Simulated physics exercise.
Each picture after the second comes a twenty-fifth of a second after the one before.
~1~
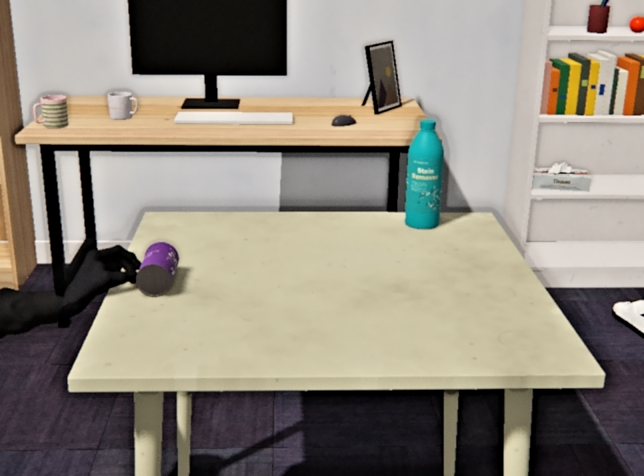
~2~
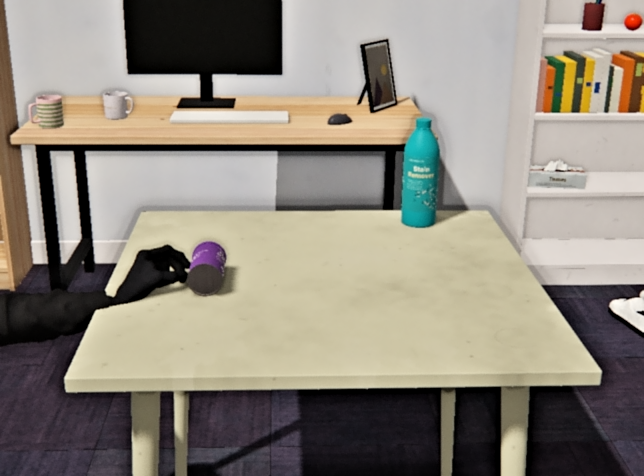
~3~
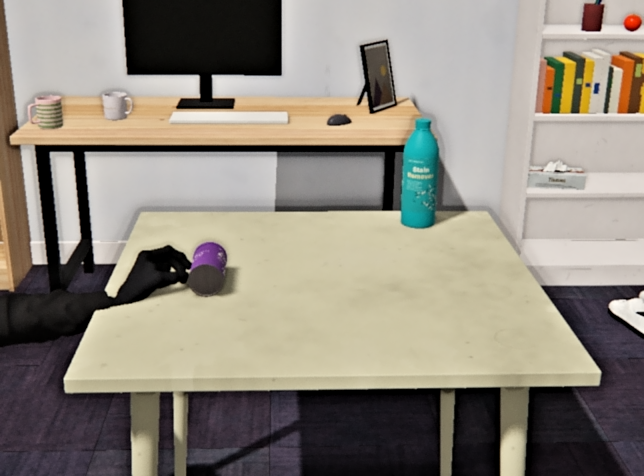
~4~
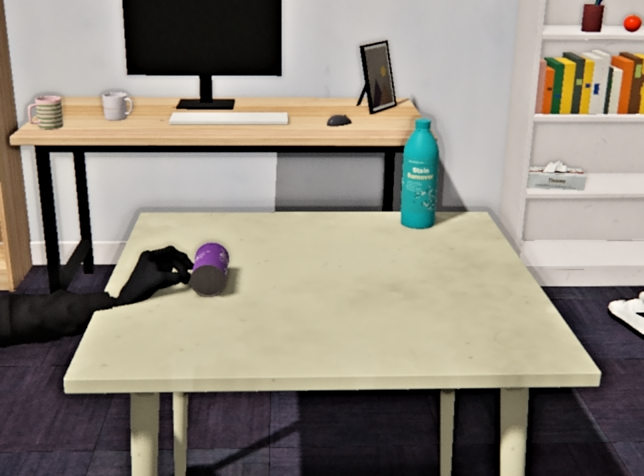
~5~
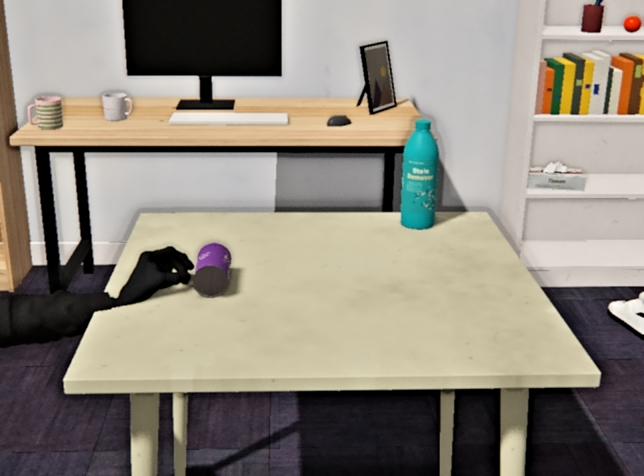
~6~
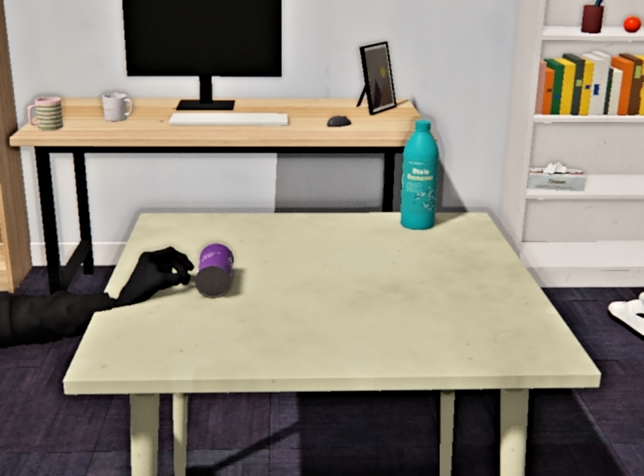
A black-gloved hand moved a purple tin lying on its side rightward along the left part of a pale table, then stayed almost still while the tin crept slightly farther right, a teal bottle standing behind.
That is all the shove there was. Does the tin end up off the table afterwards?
No, likely outcome: It is safe on the table.
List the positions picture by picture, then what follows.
Under the hand; purple tin (158, 269), in the first picture.
Under the hand; purple tin (207, 268), in the second picture.
Under the hand; purple tin (208, 269), in the third picture.
Purple tin (210, 269), in the fourth picture.
Purple tin (213, 270), in the fifth picture.
Purple tin (215, 270), in the sixth picture.
Then, 0.20 s later than the last frame, purple tin moved a little near (225, 271).
Then, 0.40 s later than the last frame, purple tin moved about its own width near (235, 271).
Then, 0.70 s later than the last frame, purple tin moved about its own width near (245, 271).
Then, 1.10 s later than the last frame, purple tin moved about its own width near (252, 270).
When it is over, moved from the start, purple tin. End places, in pixels of the last picture, purple tin near (253, 270).
